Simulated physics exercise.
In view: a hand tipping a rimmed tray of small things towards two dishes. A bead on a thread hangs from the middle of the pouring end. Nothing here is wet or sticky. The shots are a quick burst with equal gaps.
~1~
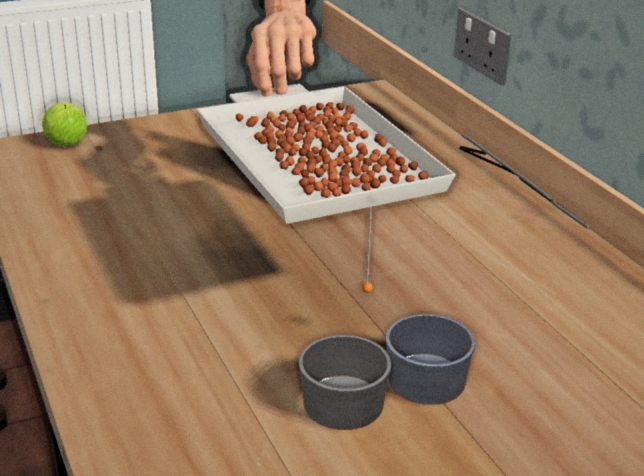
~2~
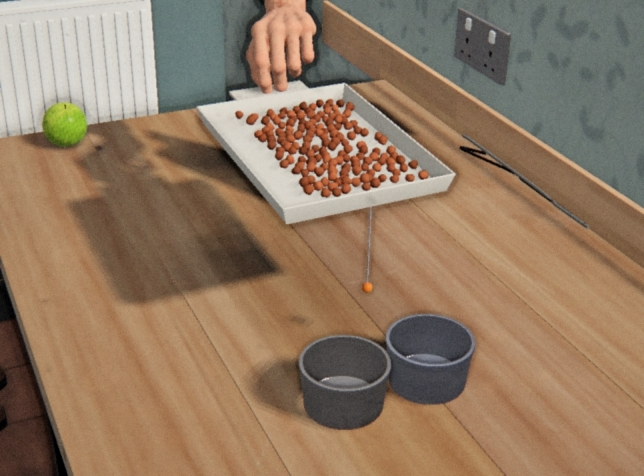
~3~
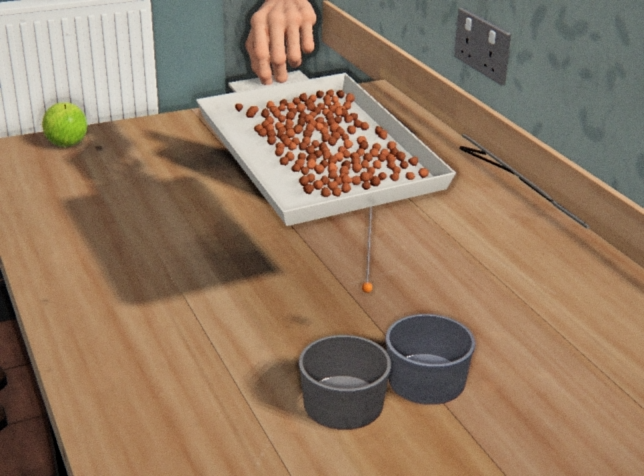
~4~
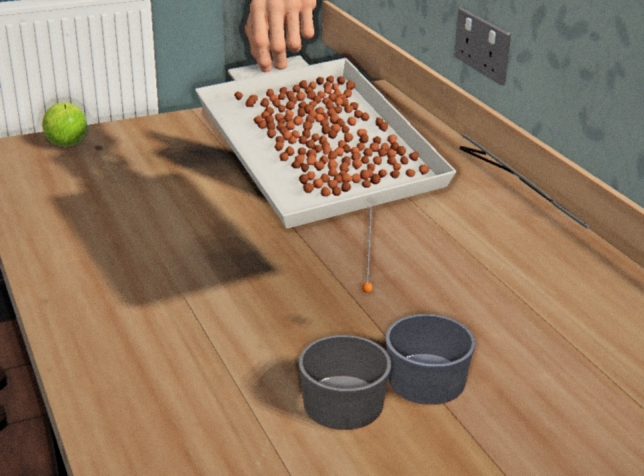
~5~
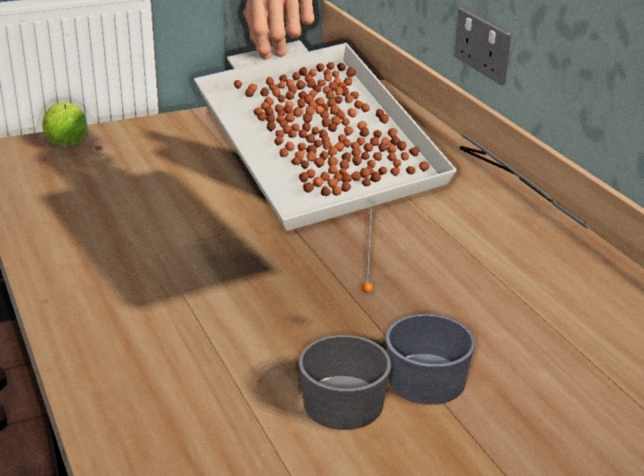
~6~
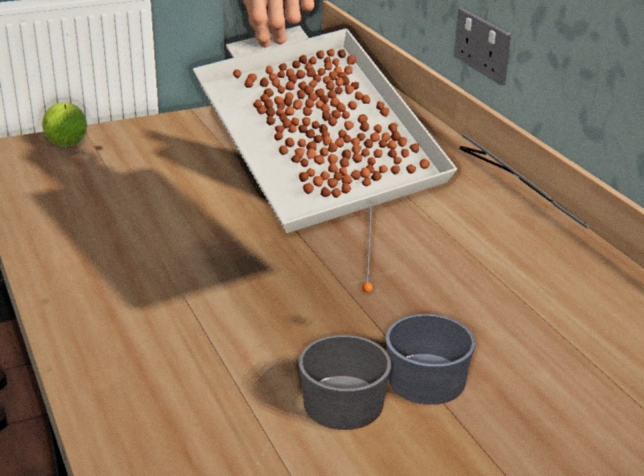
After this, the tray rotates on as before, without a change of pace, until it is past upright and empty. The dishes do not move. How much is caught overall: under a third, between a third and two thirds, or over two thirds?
In the dishes lies less than a third of it.
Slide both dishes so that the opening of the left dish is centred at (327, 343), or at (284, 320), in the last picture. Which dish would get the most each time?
One: The left dish. Two: The left dish.
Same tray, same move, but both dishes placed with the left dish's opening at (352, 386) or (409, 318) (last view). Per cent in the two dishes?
About 0 and 0 per cent.
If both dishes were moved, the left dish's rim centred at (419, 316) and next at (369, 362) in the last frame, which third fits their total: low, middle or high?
First under a third, then below one third.
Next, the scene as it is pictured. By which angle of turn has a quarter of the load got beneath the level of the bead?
Near 95 degrees.
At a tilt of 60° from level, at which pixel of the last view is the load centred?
Roughly at (316, 180).
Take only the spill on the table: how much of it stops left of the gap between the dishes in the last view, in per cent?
It comes to 100 per cent or so.
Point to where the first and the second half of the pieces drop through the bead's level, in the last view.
Around (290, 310) and then (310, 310).
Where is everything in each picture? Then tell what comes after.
Corners of the pouring end near (287, 204) and (447, 173), level; middle of the load near (325, 144), clay pellets; left dish near (364, 405); right dish near (450, 380); bead on its thread near (367, 288), in the first picture.
Corners of the pouring end near (287, 205) and (447, 173), level; middle of the load near (325, 142), in the second picture.
Corners of the pouring end near (287, 207) and (448, 171), tipped barely, lowest at the left corner; middle of the load near (325, 137), in the third picture.
Corners of the pouring end near (287, 211) and (448, 170), tipped a little, lowest at the left corner; middle of the load near (326, 129), in the fourth picture.
Corners of the pouring end near (287, 214) and (448, 168), tipped a little, lowest at the left corner; middle of the load near (326, 122), in the fifth picture.
Corners of the pouring end near (287, 218) and (449, 167), tipped clearly, lowest at the left corner; middle of the load near (326, 116); left dish near (364, 405); right dish near (450, 380), in the sixth picture.
Shortly afterwards, tray tipped steeply; all but a few on the tray; only a few in the air.
Next, tray tipped right over; near half on the tray; only a few in the left dish; near a quarter outside both; near a quarter in the air.
Some moments later, tray tipped past a quarter turn; a little in the left dish; only a few in the right dish; all but a few outside both.
In the end, tray tipped past a quarter turn; a little in the left dish; only a few in the right dish; all but a few outside both.
